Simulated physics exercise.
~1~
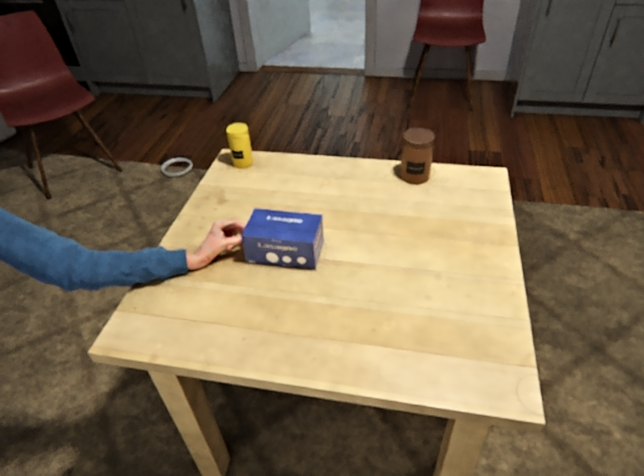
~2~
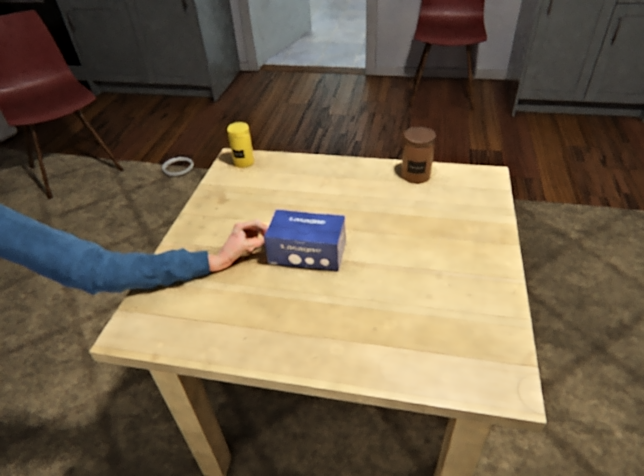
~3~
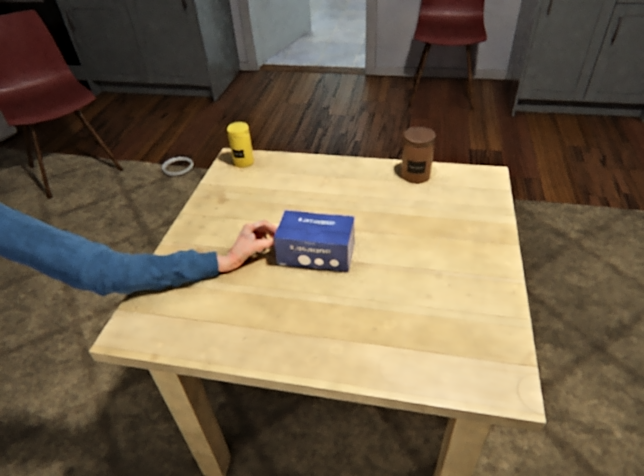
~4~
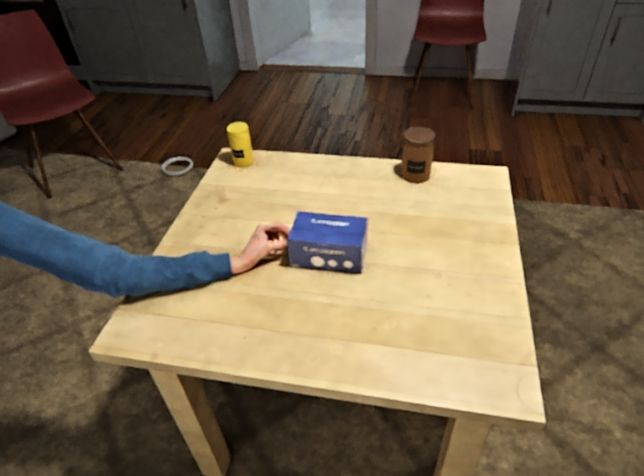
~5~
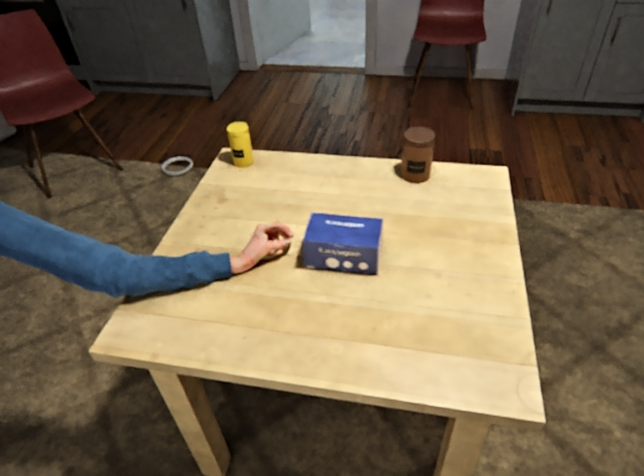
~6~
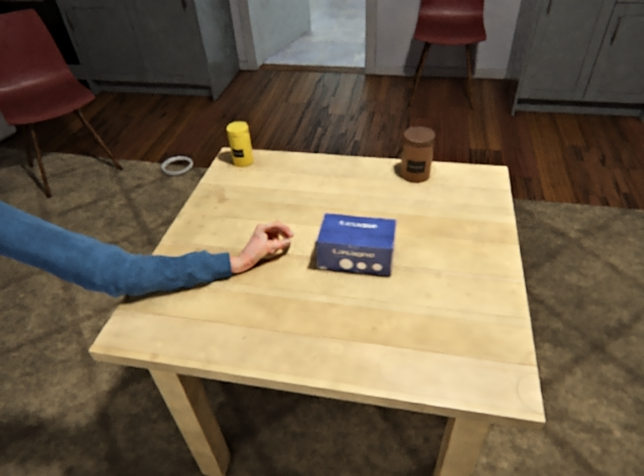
In a room with a dark wood floor, a patterned rug and grey cabinets, a pale wooden table is seen from above at an angle by a still camera. A yellow container stands at its far left corner, a brown one at the far right, and a blue box near the middle beside a blue-sleeved arm. The hand pushes the box rightward, then stays still while the box slides slightly farther right, away from the fingers.
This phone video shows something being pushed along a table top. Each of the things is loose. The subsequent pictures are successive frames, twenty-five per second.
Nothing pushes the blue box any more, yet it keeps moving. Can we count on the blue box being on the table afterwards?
I expect it to keep its place on the table.
Then, 0.10 s later than the last frame, blue box moved about its own width near (386, 247).
Then, 0.20 s later than the last frame, blue box moved about its own width near (406, 249).
When it is over, moved from the start, blue box. End places, in pixels of the last picture, blue box near (421, 251).
